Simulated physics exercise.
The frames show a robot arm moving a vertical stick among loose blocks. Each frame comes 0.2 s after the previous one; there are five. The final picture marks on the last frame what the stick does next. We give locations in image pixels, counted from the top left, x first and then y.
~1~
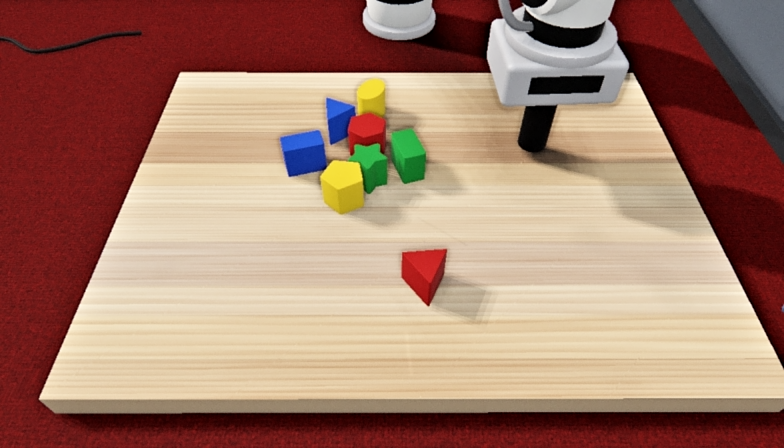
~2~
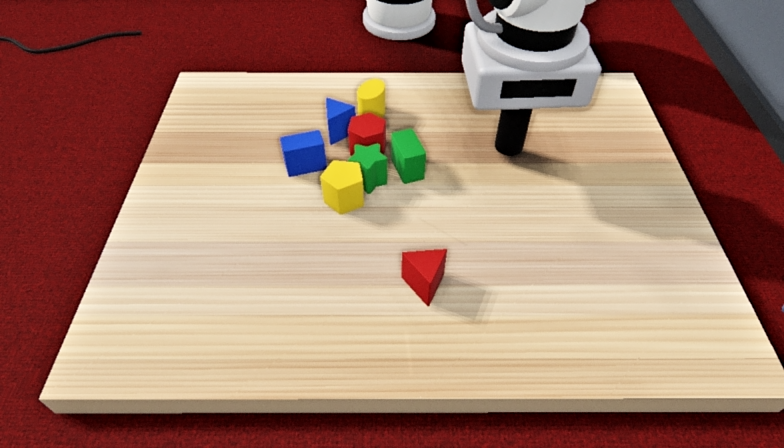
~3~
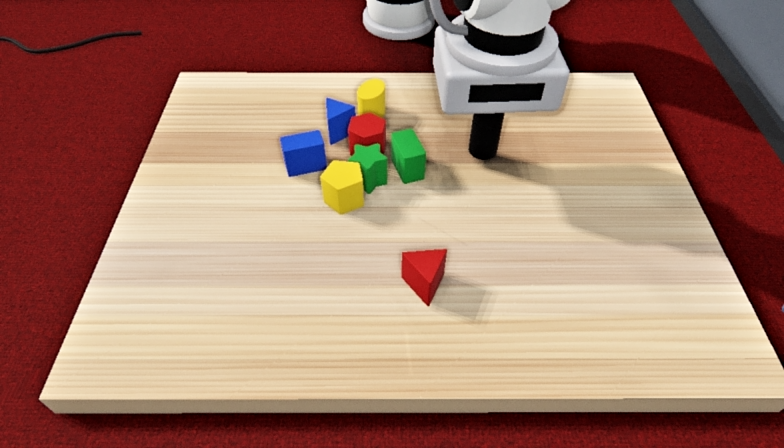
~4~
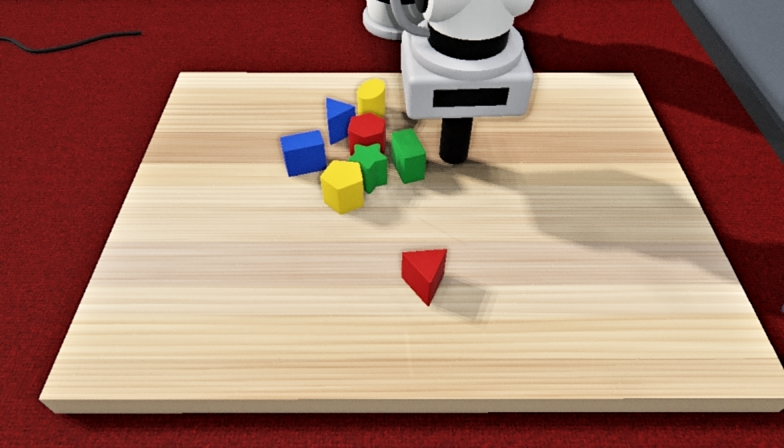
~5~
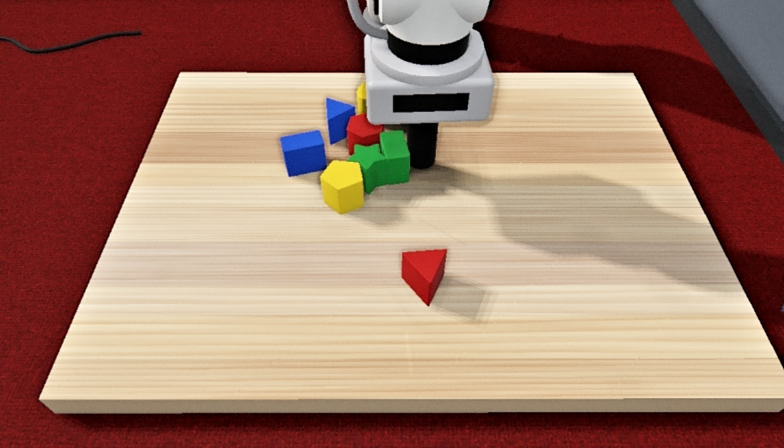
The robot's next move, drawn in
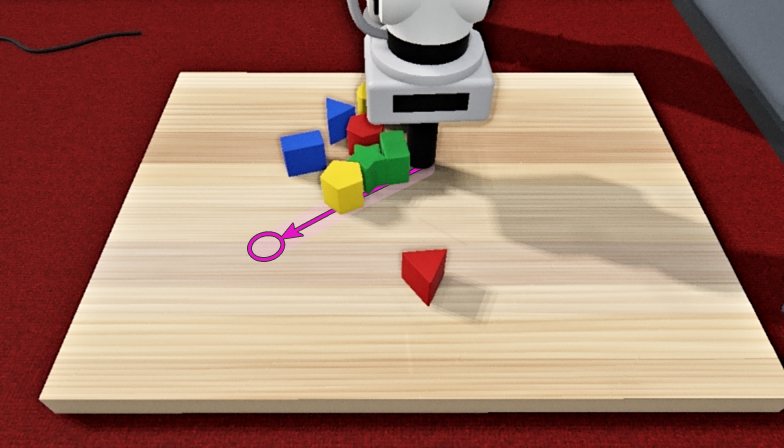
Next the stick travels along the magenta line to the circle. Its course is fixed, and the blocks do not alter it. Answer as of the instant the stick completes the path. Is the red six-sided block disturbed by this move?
It is untouched.
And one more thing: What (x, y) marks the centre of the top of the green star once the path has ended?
The top centre is at (293, 156).
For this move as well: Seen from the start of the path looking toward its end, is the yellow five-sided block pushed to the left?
No - that is not the case.
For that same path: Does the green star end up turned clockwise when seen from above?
Yes, that is what happens.
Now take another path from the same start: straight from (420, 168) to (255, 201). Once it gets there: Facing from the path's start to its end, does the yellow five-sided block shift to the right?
Going by the path, no.
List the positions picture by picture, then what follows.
The first picture shows stick's lower end at (532, 144); yellow five-sided block at (343, 174); red six-sided block at (367, 124); green star at (368, 155); green rectangular block at (408, 143).
The second picture shows stick at (509, 147); blocks still.
The third picture shows stick at (483, 151); blocks still.
The fourth picture shows stick at (453, 155); blocks still.
The fifth picture shows stick at (421, 160); yellow five-sided block at (343, 174); red six-sided block at (366, 124); green star at (367, 155); green rectangular block at (395, 144).
Drawn move, in a line from (420, 168) to (266, 246).
On the path given first. One third of the way, stick at (372, 183); yellow five-sided block at (312, 184), turned 65° anticlockwise; green star at (313, 158), turned 45° clockwise; green rectangular block at (343, 161), turned 35° clockwise.
Two thirds of the way, stick at (320, 209); yellow five-sided block at (280, 194), turned 80° anticlockwise; green star at (293, 156), turned 65° clockwise; green rectangular block at (319, 166), turned 60° clockwise.
At the end, stick at (264, 239); yellow five-sided block at (243, 199), turned 10° anticlockwise; red six-sided block still; green star at (293, 156), turned 65° clockwise; green rectangular block at (319, 166), turned 60° clockwise.
